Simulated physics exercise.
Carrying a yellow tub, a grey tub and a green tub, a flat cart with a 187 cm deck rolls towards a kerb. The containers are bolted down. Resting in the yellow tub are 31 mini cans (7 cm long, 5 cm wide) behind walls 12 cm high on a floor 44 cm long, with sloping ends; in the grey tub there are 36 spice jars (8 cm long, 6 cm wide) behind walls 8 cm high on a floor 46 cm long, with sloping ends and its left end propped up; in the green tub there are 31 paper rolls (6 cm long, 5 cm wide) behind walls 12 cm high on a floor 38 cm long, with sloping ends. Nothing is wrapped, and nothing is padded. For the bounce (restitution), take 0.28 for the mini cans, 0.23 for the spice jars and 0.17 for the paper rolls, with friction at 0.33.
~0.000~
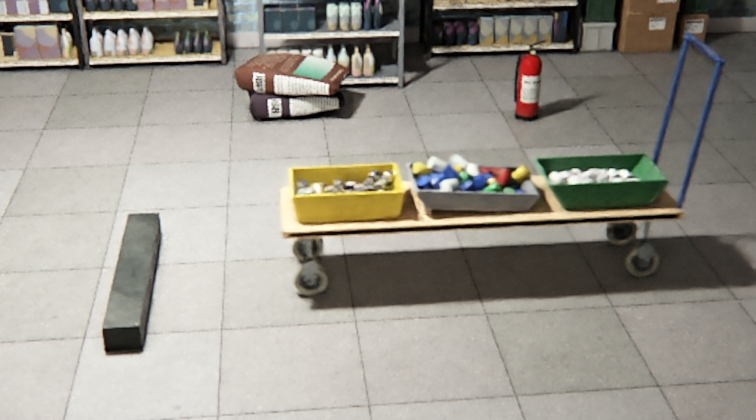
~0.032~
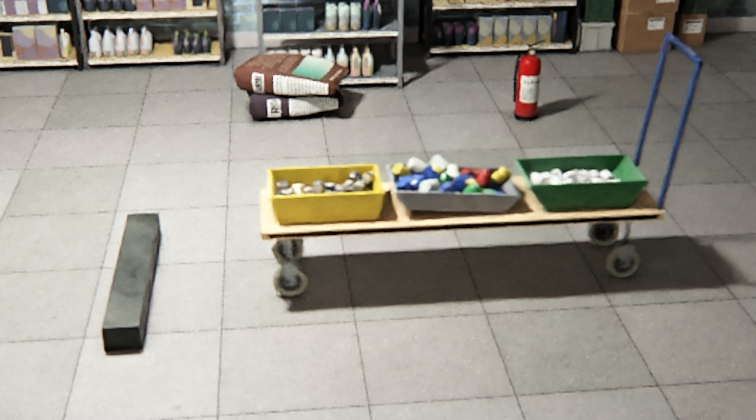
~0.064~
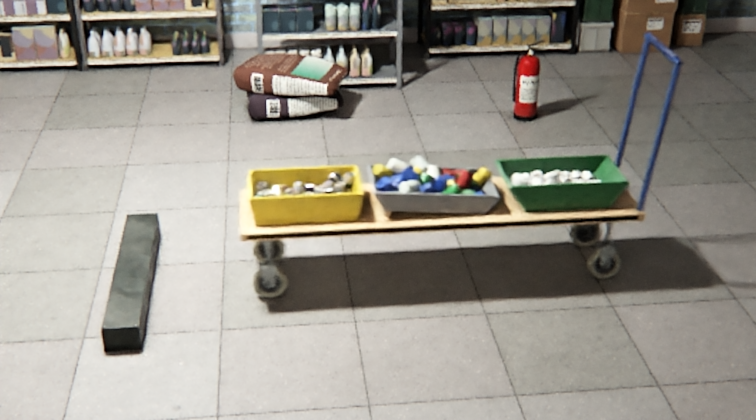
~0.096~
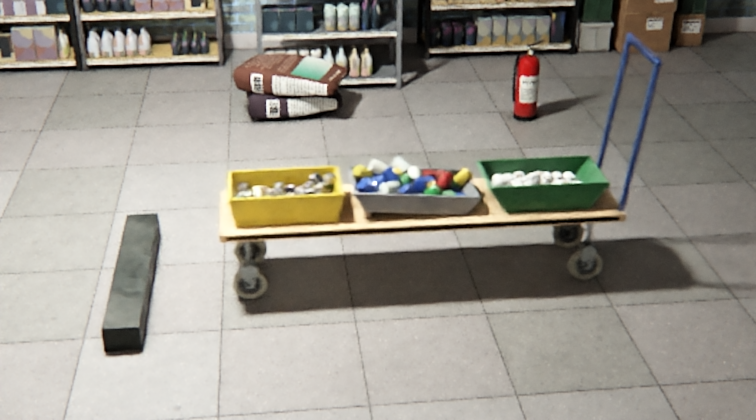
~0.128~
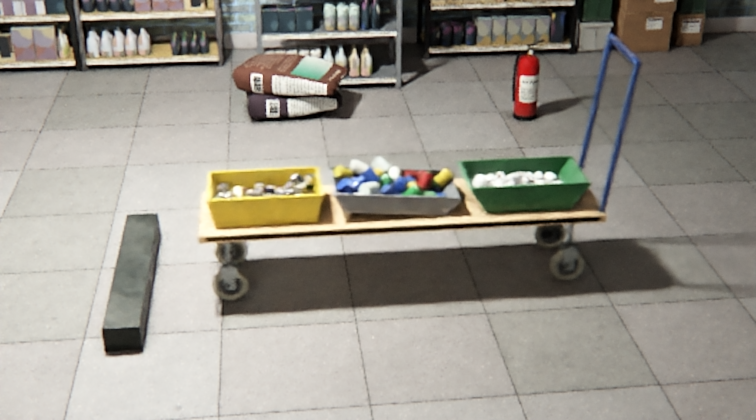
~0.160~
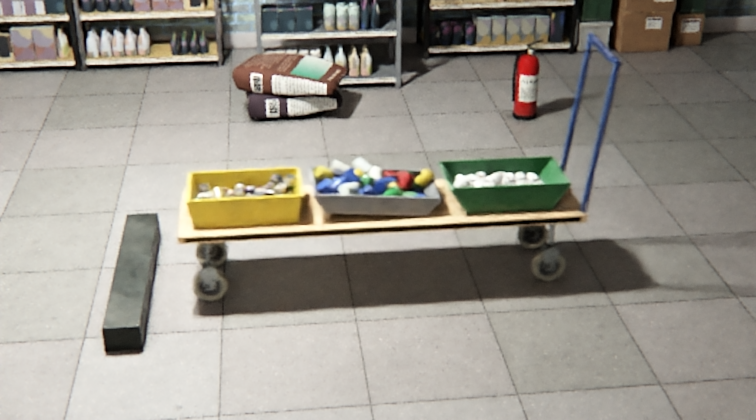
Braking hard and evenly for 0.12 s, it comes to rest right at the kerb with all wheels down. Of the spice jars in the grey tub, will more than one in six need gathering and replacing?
Retained: Below five sixths.
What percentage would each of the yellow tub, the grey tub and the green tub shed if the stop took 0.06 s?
Result - yellow tub: 0 percent, grey tub: 30 percent, green tub: 20 percent.
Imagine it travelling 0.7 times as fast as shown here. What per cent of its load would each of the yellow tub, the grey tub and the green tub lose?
Then the yellow tub sheds 0 per cent, the grey tub 10 per cent, and the green tub 0 per cent.
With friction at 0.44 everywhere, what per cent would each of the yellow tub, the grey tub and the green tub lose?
You'd see yellow tub shed 0 percent, grey tub shed 20 percent, and green tub shed 10 percent.
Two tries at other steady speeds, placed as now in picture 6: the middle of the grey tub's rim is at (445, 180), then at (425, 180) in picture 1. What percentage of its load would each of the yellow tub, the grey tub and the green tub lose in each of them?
Try by try, the yellow tub would lose 0 then 0 per cent, the grey tub 10 then 0 per cent, and the green tub 0 then 0 per cent.
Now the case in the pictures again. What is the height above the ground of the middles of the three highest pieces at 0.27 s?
On average they sit about 54 cm high.
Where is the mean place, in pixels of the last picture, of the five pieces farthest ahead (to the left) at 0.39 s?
The five leading pieces sit around (152, 189) in the last view.
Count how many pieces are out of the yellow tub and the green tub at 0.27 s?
Estimate at that time - yellow tub 0, green tub 0, give or take.
After 0.17 s, it begins to slow.
After 0.27 s, 0 of 31 out of the yellow tub, 0 of 36 out of the grey tub and 0 of 31 out of the green tub.
After 0.39 s, 0 of 31 out of the yellow tub, 8 of 36 out of the grey tub and 2 of 31 out of the green tub.
After 0.62 s, 1 of 31 out of the yellow tub, 12 of 36 out of the grey tub and 5 of 31 out of the green tub.
Final count (at 1.12 s), 1 of 31 out of the yellow tub, 12 of 36 out of the grey tub and 5 of 31 out of the green tub. Asked share, 12 of 36, 33 per cent.
